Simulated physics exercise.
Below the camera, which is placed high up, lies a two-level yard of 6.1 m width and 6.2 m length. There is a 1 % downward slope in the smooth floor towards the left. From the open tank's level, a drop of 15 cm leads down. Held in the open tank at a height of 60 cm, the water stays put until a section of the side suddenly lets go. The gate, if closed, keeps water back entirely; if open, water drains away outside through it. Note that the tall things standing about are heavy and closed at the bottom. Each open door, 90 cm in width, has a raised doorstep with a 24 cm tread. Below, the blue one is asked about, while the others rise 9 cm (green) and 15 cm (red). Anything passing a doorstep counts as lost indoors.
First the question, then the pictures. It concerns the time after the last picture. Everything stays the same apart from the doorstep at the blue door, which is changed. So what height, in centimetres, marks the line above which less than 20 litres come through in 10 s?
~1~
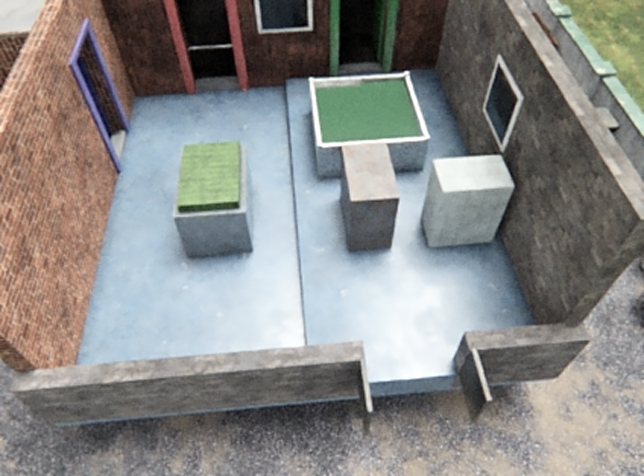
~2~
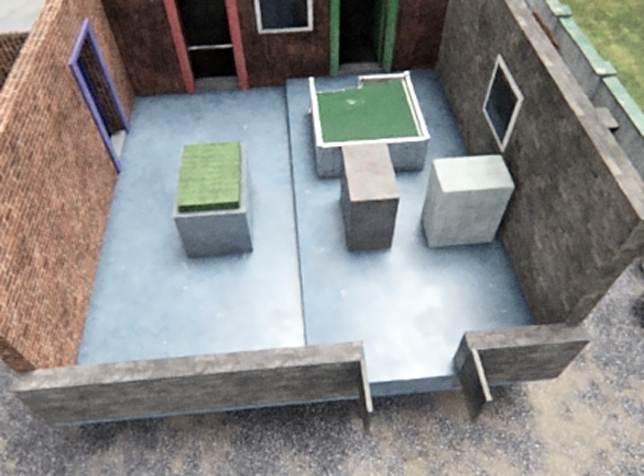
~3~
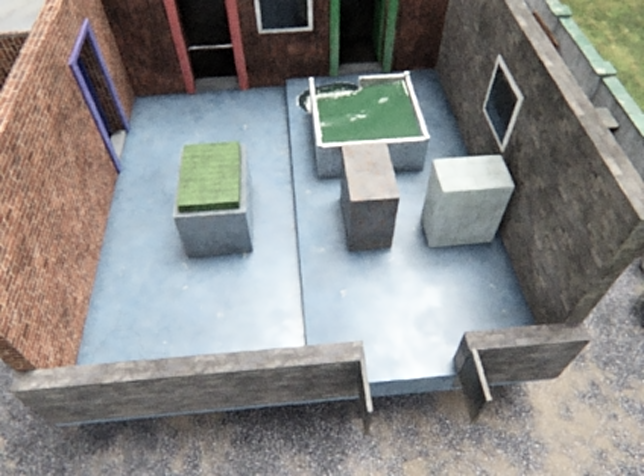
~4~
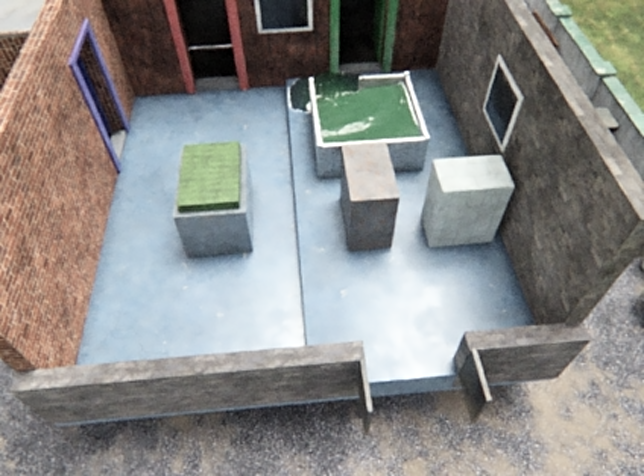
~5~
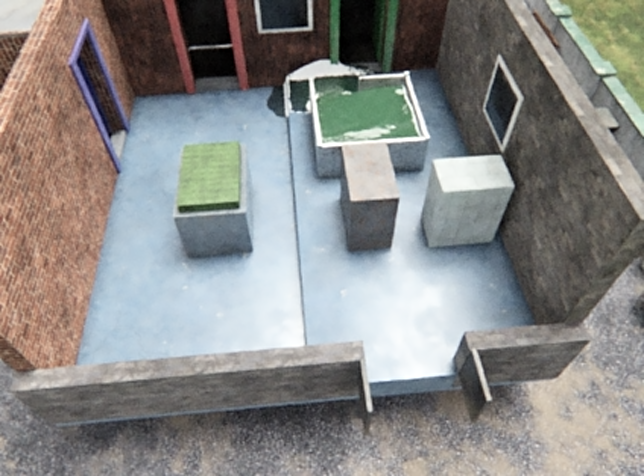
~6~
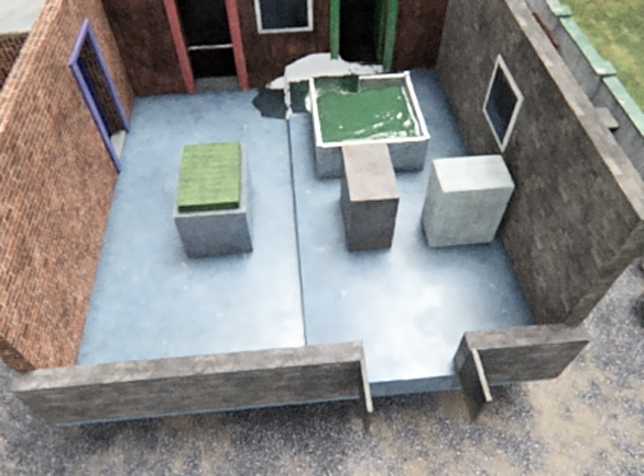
The line is at about 10.5 cm of height.
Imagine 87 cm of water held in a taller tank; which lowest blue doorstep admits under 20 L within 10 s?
Then a height close to 17 cm.
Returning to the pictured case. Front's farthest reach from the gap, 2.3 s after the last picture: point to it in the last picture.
Around (108, 222).
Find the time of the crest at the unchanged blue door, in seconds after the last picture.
About 1.8 seconds.
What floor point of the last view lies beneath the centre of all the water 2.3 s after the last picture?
The water's centre is at about (311, 121).
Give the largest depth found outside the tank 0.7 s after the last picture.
Max depth: Around 42 cm.
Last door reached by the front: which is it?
It would be the blue one.
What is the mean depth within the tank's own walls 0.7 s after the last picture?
About 39 centimetres.
Then, 0.7 s after the last picture water covers 10 % of the floor, deepest (42 cm) near (323, 78); it has not reached the blue door.
Then, 2.3 s after the last picture water covers 30 % of the floor, deepest (25 cm) near (134, 104); 15 cm at the blue door, 12 litres in over its 8 cm doorstep.
Then, 9.3 s after the last picture water covers 85 % of the floor, deepest (9 cm) near (70, 396); 6 cm at the blue door, 43 litres in over its 8 cm doorstep.
At the blue door as built, the water peaked near 15 cm, 1.9 s after the last picture.
With a doorstep of 9 cm, 33 litres would have come in within the 10 s; with 12 cm, 12 litres. So under 20 litres takes about 10.5 cm.
